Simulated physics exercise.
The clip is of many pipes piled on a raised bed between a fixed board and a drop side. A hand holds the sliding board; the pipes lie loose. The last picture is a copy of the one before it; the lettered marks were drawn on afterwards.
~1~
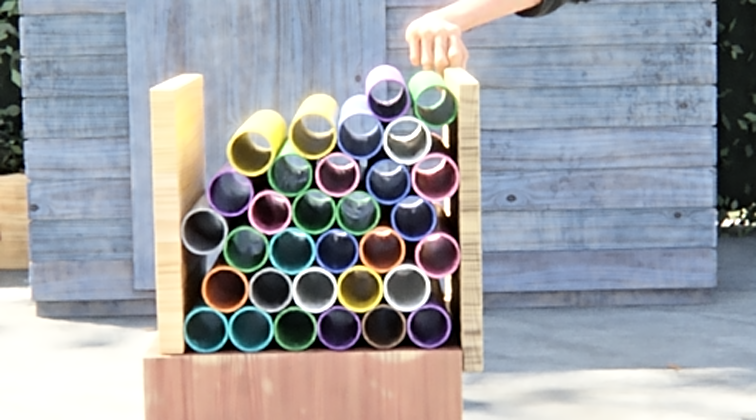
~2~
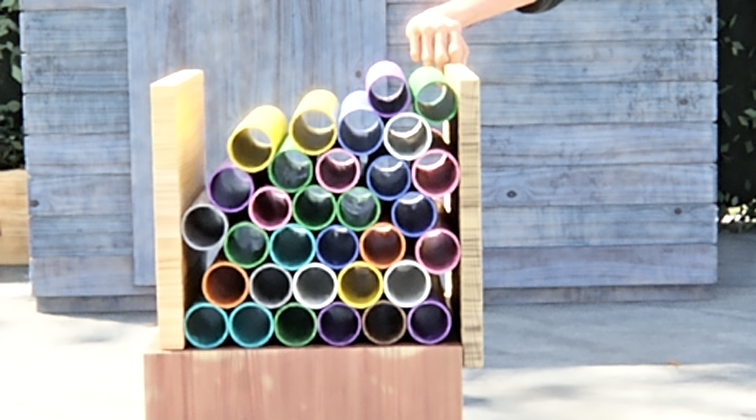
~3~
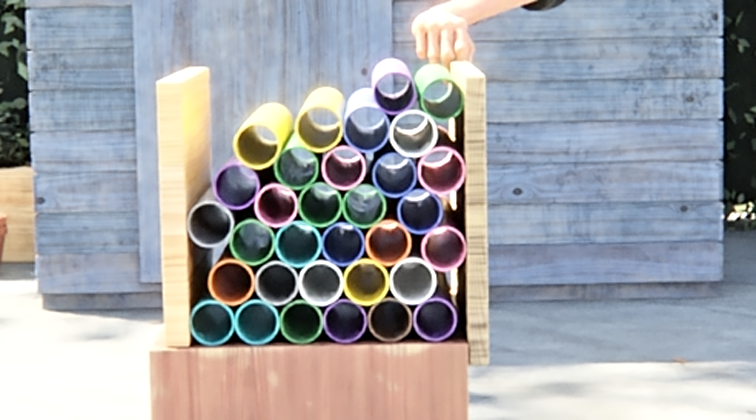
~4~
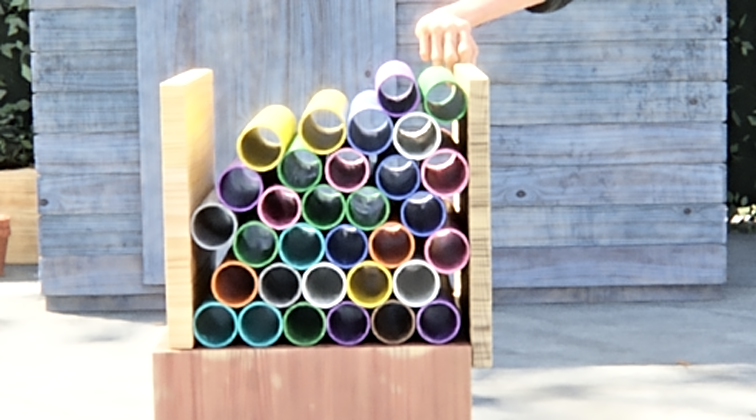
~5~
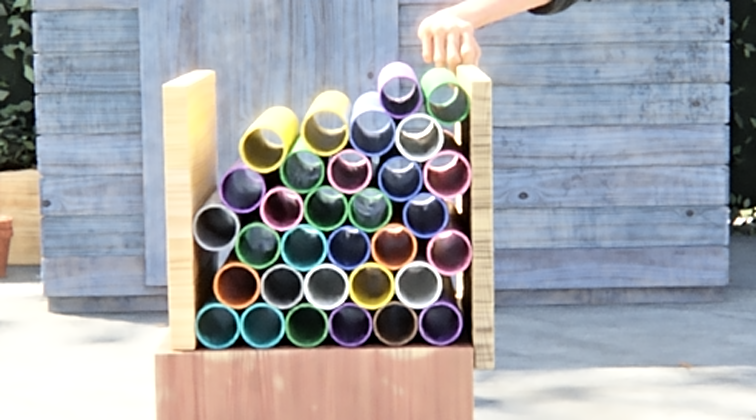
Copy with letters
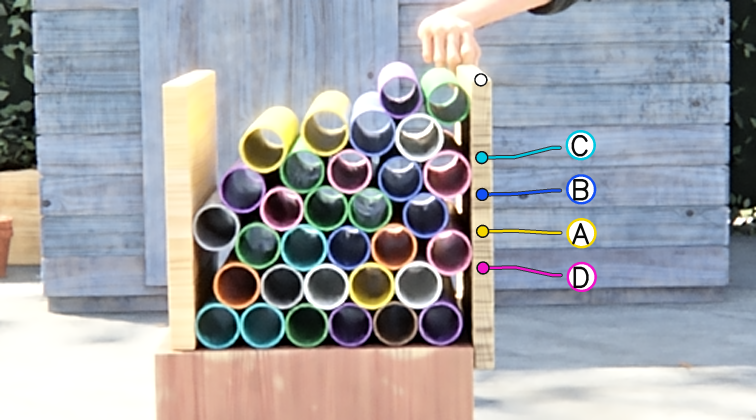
Outside by a grey wooden wall, a hand holds a board beside stacked colourful pipes, barely moving.
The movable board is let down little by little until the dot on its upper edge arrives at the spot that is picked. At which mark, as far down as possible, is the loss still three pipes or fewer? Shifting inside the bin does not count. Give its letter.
Stop at B.
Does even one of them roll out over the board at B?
Yes.
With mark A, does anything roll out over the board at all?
Yes, at A.
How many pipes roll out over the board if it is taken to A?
At A the number is four.
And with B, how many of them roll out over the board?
It comes to one.
On the copy, A at (483, 231); B at (482, 194); C at (482, 157); D at (483, 268); the white dot at (481, 80).
On B. First, top of the board (471, 136).
Then, top of the board (471, 194).
Finally, top of the board (471, 194), one out over the board.
By contrast, A four out over the board; C none out over the board; D four out over the board.
